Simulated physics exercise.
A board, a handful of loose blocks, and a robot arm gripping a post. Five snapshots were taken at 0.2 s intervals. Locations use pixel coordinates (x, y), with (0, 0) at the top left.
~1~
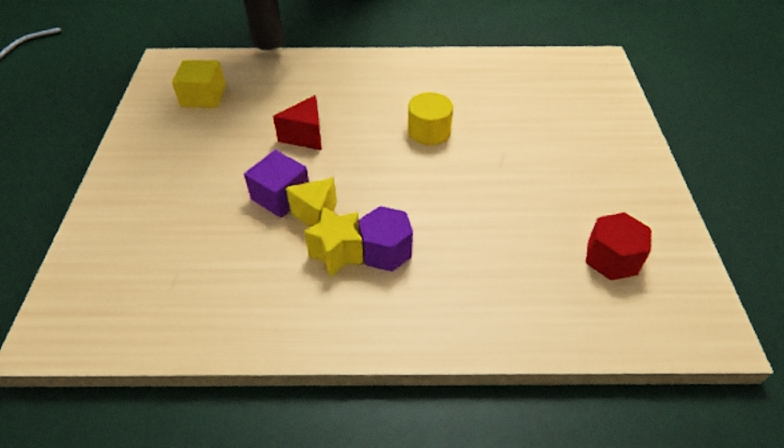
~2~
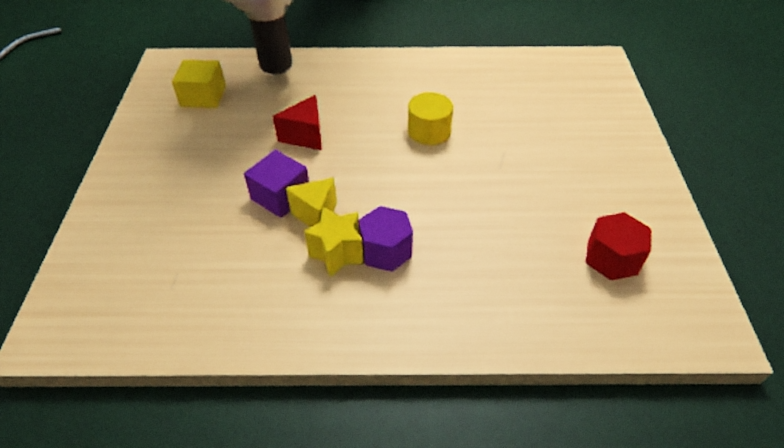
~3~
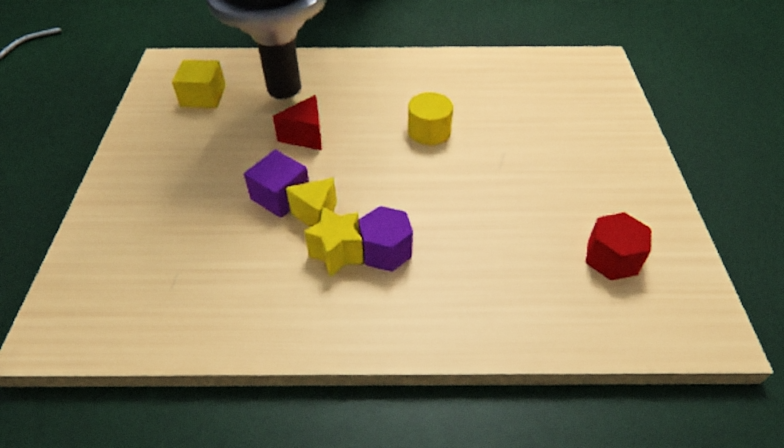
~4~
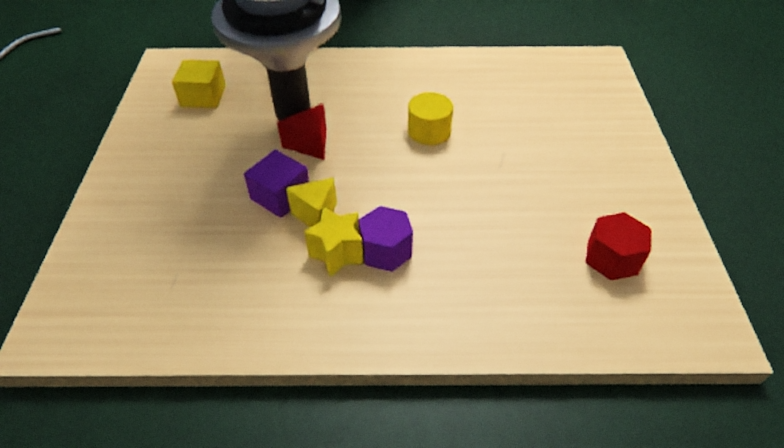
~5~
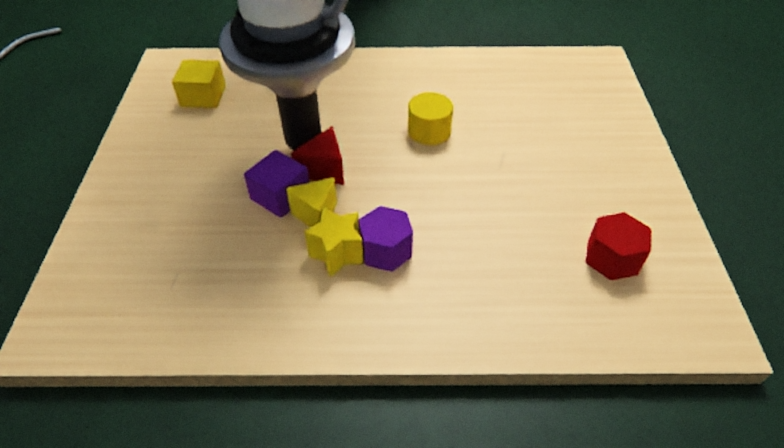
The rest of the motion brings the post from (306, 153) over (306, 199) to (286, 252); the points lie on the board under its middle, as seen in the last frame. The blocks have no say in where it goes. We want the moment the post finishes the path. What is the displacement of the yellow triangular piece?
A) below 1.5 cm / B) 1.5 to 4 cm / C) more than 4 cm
Option C.
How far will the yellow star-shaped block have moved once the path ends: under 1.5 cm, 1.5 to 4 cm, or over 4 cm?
Between 1.5 and 4 cm.
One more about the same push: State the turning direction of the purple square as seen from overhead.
It goes clockwise.
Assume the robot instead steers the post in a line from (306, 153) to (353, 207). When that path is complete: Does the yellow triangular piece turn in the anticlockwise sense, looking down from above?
No
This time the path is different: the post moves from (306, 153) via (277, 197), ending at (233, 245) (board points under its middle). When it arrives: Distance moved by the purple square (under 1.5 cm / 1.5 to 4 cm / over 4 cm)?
My estimate: Beyond 4 cm.
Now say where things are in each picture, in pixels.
In the first frame, post's lower end at (269, 43); purple square at (275, 170); yellow triangular piece at (313, 191); red triangular piece at (302, 111); yellow star-shaped block at (335, 228).
In the second frame, post at (276, 66); blocks still.
In the third frame, post at (285, 90); blocks still.
In the fourth frame, post at (294, 115); red triangular piece at (307, 119).
In the fifth frame, post at (304, 141); purple square at (275, 170); yellow triangular piece at (313, 191); red triangular piece at (321, 145); yellow star-shaped block at (335, 228).
On the path given first. One third of the way, post at (309, 170); purple square at (270, 177), turned 15° clockwise; red triangular piece at (340, 166), turned 15° anticlockwise.
Two thirds of the way, post at (298, 204); purple square at (250, 191), turned 50° clockwise; yellow triangular piece at (309, 215); red triangular piece at (344, 169), turned 25° anticlockwise; yellow star-shaped block at (340, 236).
At the end, post at (283, 241); purple square at (247, 192), turned 60° clockwise; yellow triangular piece at (303, 250), turned 35° anticlockwise; red triangular piece at (344, 169), turned 25° anticlockwise; yellow star-shaped block at (347, 253), turned 40° anticlockwise.
